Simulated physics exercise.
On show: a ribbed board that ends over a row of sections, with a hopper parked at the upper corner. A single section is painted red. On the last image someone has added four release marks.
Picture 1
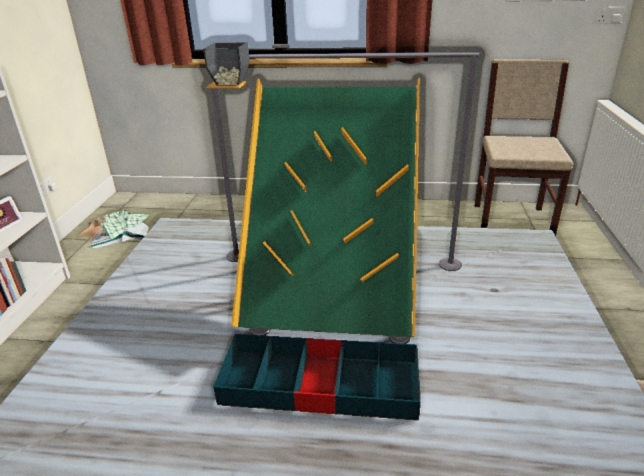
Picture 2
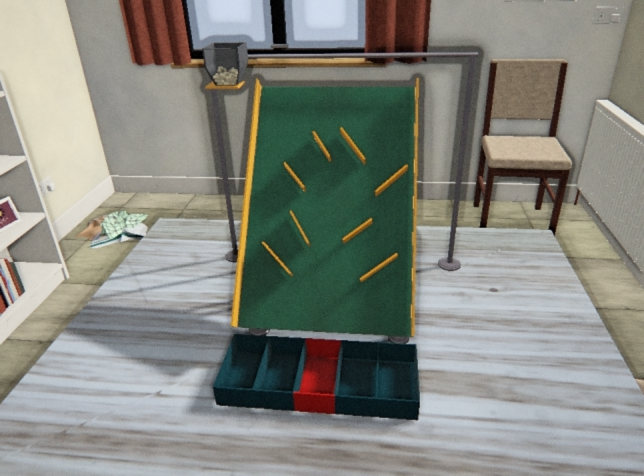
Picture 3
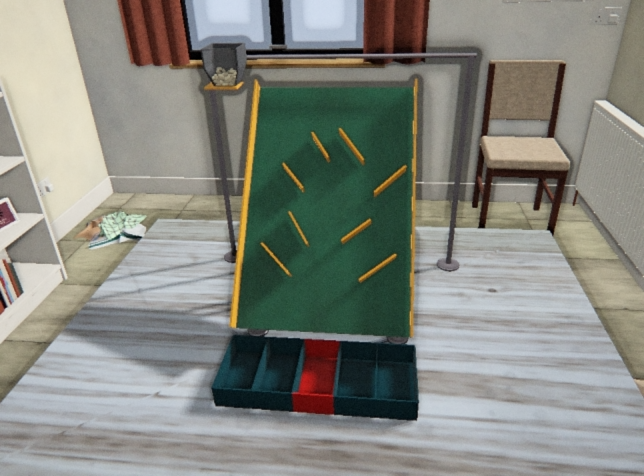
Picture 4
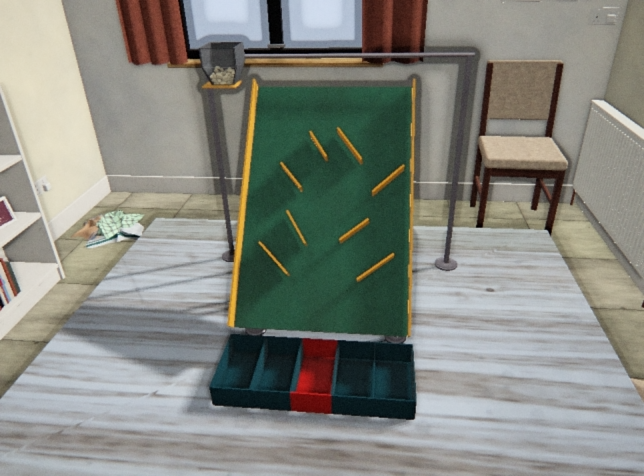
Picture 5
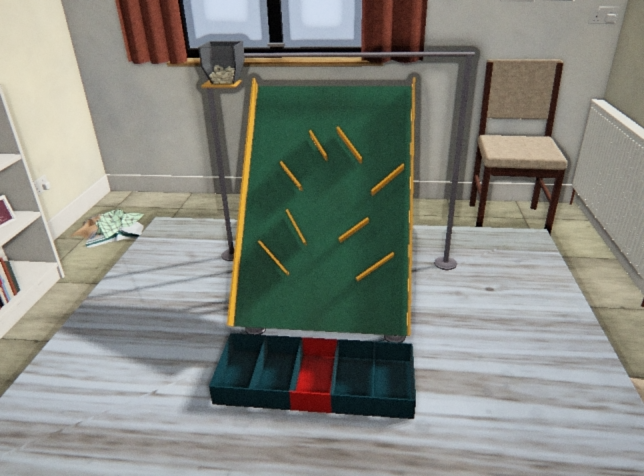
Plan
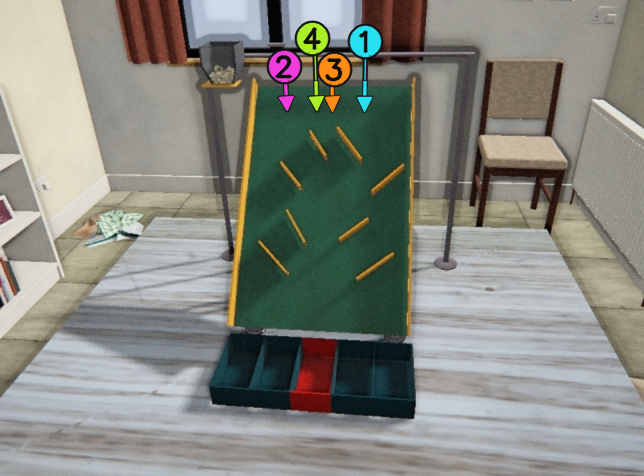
In a room with a chair and a curtained window, a green board with slanted yellow ribs stands above a row of dark sections, one of them red. A hopper holding pale beans sits at the upper left corner. The view shifts very slightly, but nothing in the setup visibly moves.
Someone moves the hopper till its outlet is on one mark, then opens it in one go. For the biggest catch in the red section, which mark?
4 works best here.
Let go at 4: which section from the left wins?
The third.
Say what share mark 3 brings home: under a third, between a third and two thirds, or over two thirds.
Between a third and two thirds.
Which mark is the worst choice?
That would be 2.
On the marked copy, mark 1 meets the board at (364, 106); mark 2 meets the board at (286, 105); mark 3 meets the board at (332, 106); mark 4 meets the board at (316, 105).
With 1, about half in the red section, about half in other sections, a stray few held on the board.
With 2, about a third in the red section, about two thirds in other sections, a stray few outside the box.
With 3, about two thirds in the red section, about a third in other sections, a stray few held on the board.
With 4, most in the red section, a small part in other sections, a small part held on the board.
